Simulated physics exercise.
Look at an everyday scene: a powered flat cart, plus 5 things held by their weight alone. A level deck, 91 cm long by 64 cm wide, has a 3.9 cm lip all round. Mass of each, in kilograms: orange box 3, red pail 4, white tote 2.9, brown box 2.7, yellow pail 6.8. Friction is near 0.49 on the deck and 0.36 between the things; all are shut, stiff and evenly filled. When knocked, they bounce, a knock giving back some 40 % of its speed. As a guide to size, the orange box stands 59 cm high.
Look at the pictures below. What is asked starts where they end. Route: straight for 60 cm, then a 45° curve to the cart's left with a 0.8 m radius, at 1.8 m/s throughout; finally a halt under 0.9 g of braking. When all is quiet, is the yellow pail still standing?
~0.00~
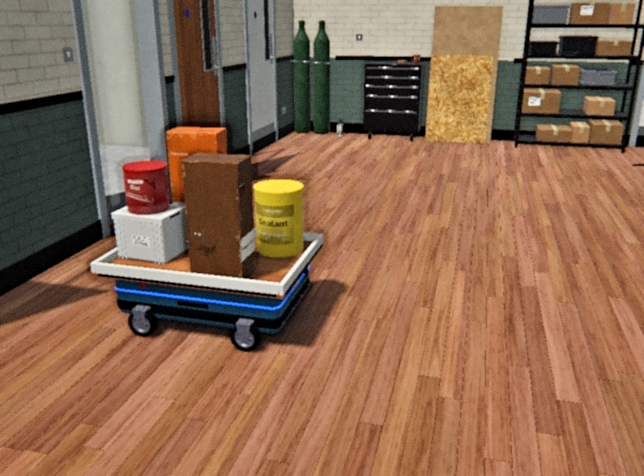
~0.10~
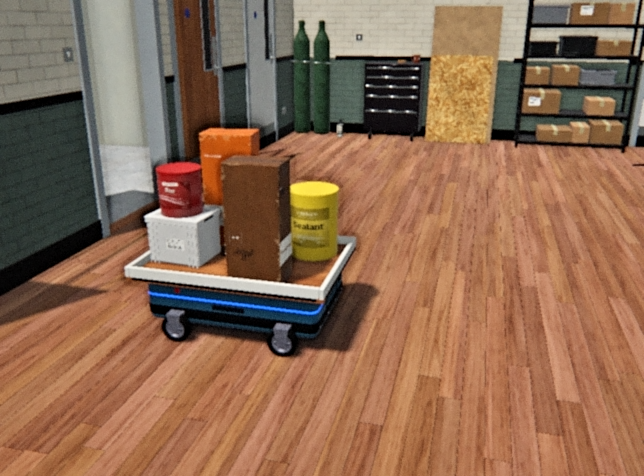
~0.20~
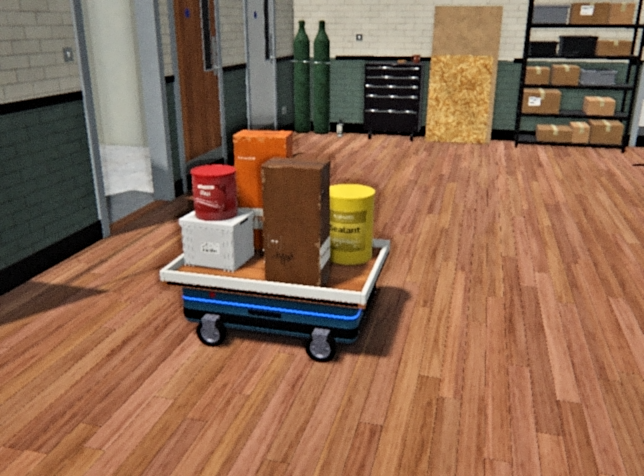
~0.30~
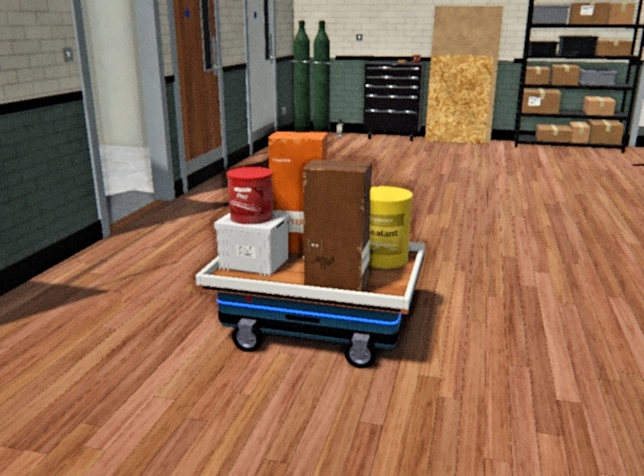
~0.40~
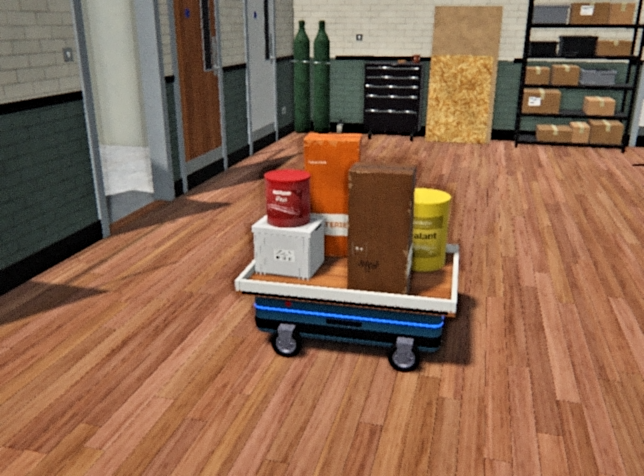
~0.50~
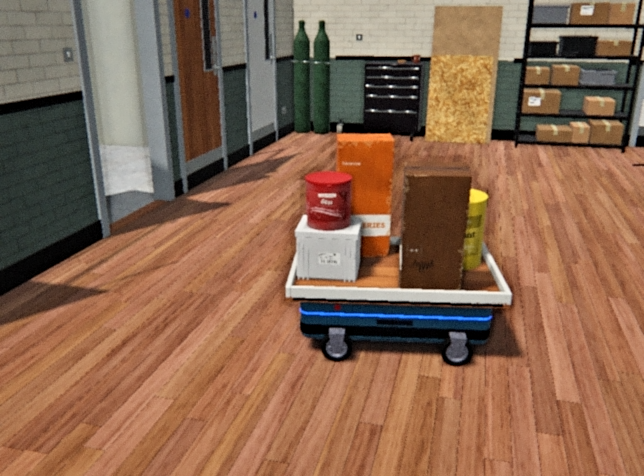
It keeps its poise.
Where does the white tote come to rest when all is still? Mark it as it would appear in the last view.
End point: Approx. (495, 228).
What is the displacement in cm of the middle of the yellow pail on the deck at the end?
About 20 cm.
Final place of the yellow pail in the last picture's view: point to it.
It ends up at about (567, 202).
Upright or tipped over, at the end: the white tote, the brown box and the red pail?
The white tote stays upright; the brown box falls over; the red pail falls over.
By 0.70 s, 126 cm covered, turned 37°; brown box now off the cart; yellow pail 21 cm from its spot near (519, 219); orange box tilted 7°.
By 0.90 s, 161 cm covered, turned 45°; yellow pail 22 cm from its spot near (557, 205); orange box tilted 16°; red pail 6 cm from its spot.
By 1.20 s, 171 cm covered, turned 45°, stopped; yellow pail 21 cm from its spot near (568, 202); orange box tilted 43°; red pail tilted 10°.
By 1.60 s, 171 cm covered, turned 45°, stopped; yellow pail tilted 4° near (568, 200); red pail on its side; orange box tilted 31°.
When it is over (3.8 s), off the cart and tipped over, brown box; lying over on the deck, red pail; not toppled but over 10 cm from the start, orange box and yellow pail; the last one within 10 cm of the start. In the last view, yellow pail near (567, 202).
